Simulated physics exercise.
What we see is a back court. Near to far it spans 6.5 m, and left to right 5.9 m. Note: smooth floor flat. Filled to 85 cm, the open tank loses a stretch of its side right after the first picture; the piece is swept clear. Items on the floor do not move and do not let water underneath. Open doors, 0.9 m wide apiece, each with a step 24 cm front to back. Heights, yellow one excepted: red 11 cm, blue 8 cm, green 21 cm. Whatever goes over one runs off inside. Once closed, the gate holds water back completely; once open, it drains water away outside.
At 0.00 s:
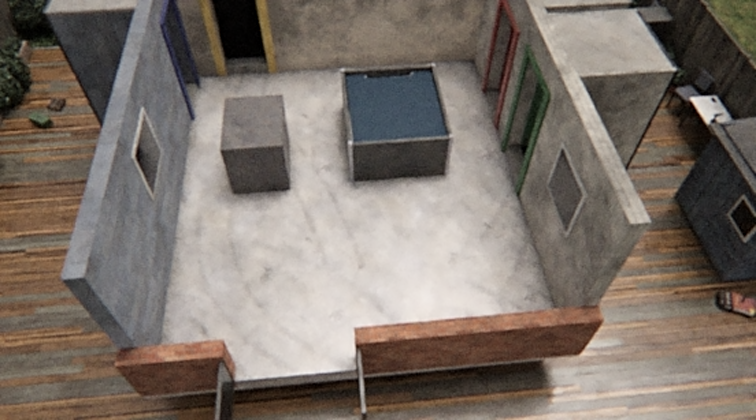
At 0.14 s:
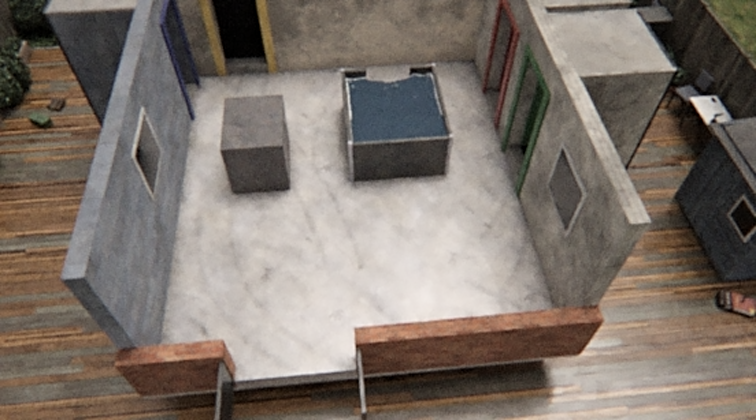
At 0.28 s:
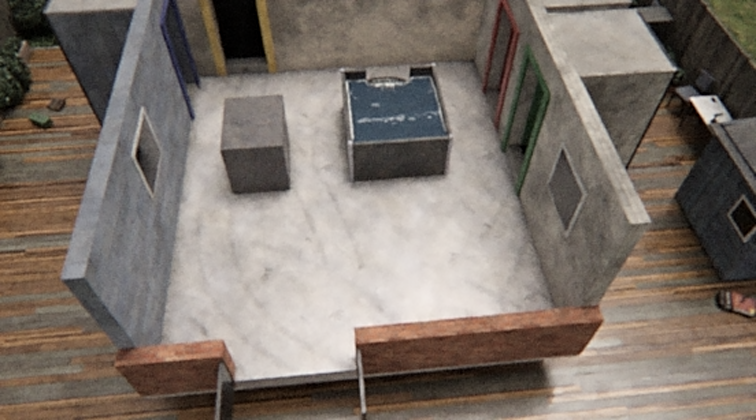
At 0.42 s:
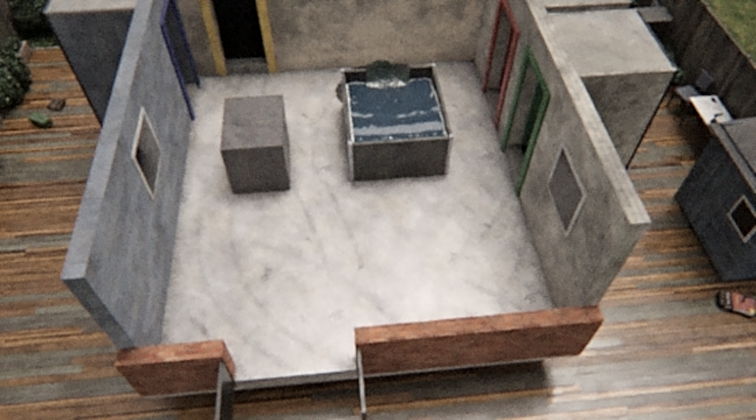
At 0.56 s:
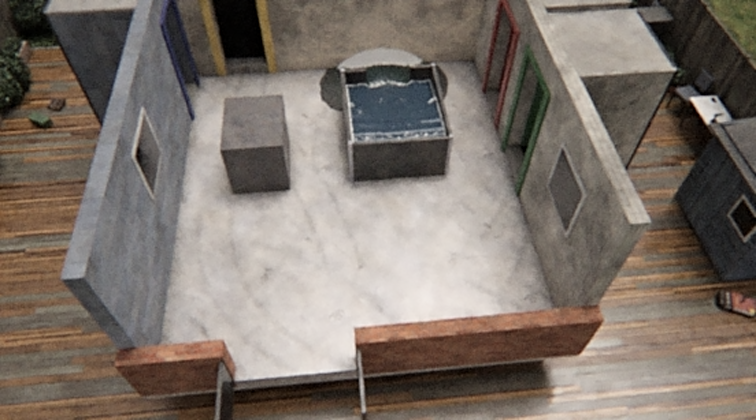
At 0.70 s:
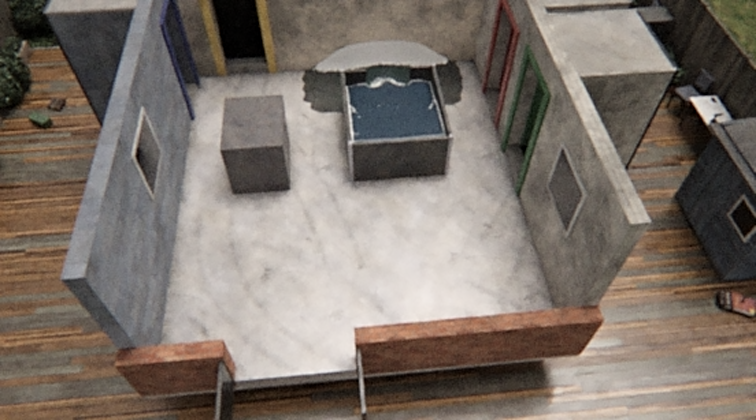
Water poured out through a gap in the far side of the open tank and spread across the pale floor in a widening, rounded patch, while the grey block nearby stayed still.
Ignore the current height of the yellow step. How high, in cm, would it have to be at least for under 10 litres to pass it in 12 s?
At least about 6.5 cm.
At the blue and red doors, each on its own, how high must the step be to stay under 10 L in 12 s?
Roughly 23 cm for the blue door and roughly 10.5 cm for the red door.
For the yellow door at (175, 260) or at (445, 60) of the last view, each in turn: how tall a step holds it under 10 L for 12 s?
You'd want about 7.5 cm there first, then about 26 cm.
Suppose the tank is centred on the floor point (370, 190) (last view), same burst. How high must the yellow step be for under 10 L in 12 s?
Then about 12.5 centimetres at the least.
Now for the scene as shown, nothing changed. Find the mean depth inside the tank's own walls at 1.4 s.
The average depth is some 54 cm.
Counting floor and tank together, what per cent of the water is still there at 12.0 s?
Roughly 84 per cent of the water.
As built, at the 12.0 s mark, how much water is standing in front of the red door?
Roughly 3.5 cm deep.
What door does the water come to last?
The green door.
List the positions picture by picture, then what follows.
In the first frame, the open tank at (394, 106) is whole and still, 85 cm deep; the yellow door at (239, 32) is dry.
In the second frame, the front is at a hidden place, 0.3 m from the gap on the far side; 0.2 m2 of floor is wet, 85 cm left at the back.
In the third frame, the gap is on the far side, the front 0.8 m out at a hidden place; the back of the open tank holds 85 cm.
In the fourth frame, the front is at (364, 66), 1.3 m from the gap on the far side; 1.9 m2 of floor is wet, 80 cm left at the back.
In the fifth frame, the front is at (430, 62), 1.5 m from the gap on the far side; 2.9 m2 of floor is wet, 73 cm left at the back.
In the sixth frame, the gap is on the far side, the front 1.8 m out at (452, 61); the back of the open tank holds 73 cm; the yellow door at (239, 32), 3.1 m from the gap, is still 1.3 m from the nearest water.
After 1.4 s water covers 15 % of the floor, deepest (54 cm) near (469, 60); 7 cm at the yellow door, 0 litres in over its 21 cm step.
After 3.0 s water covers 45 % of the floor, deepest (32 cm) near (378, 65); 6 cm at the yellow door, 0 litres in over its 21 cm step.
After 12.0 s water covers 95 % of the floor, deepest (11 cm) near (181, 203); 6 cm at the yellow door, 0 litres in over its 21 cm step.
At the yellow door as built, the water arrived by 1.1 s and peaked near 8 cm at 1.6 s.
Run again over the same 12 s with other heights there, 22 litres in over 5 cm, 6 litres over 7 cm. The limit of 10 litres is kept from about 6.5 cm up.
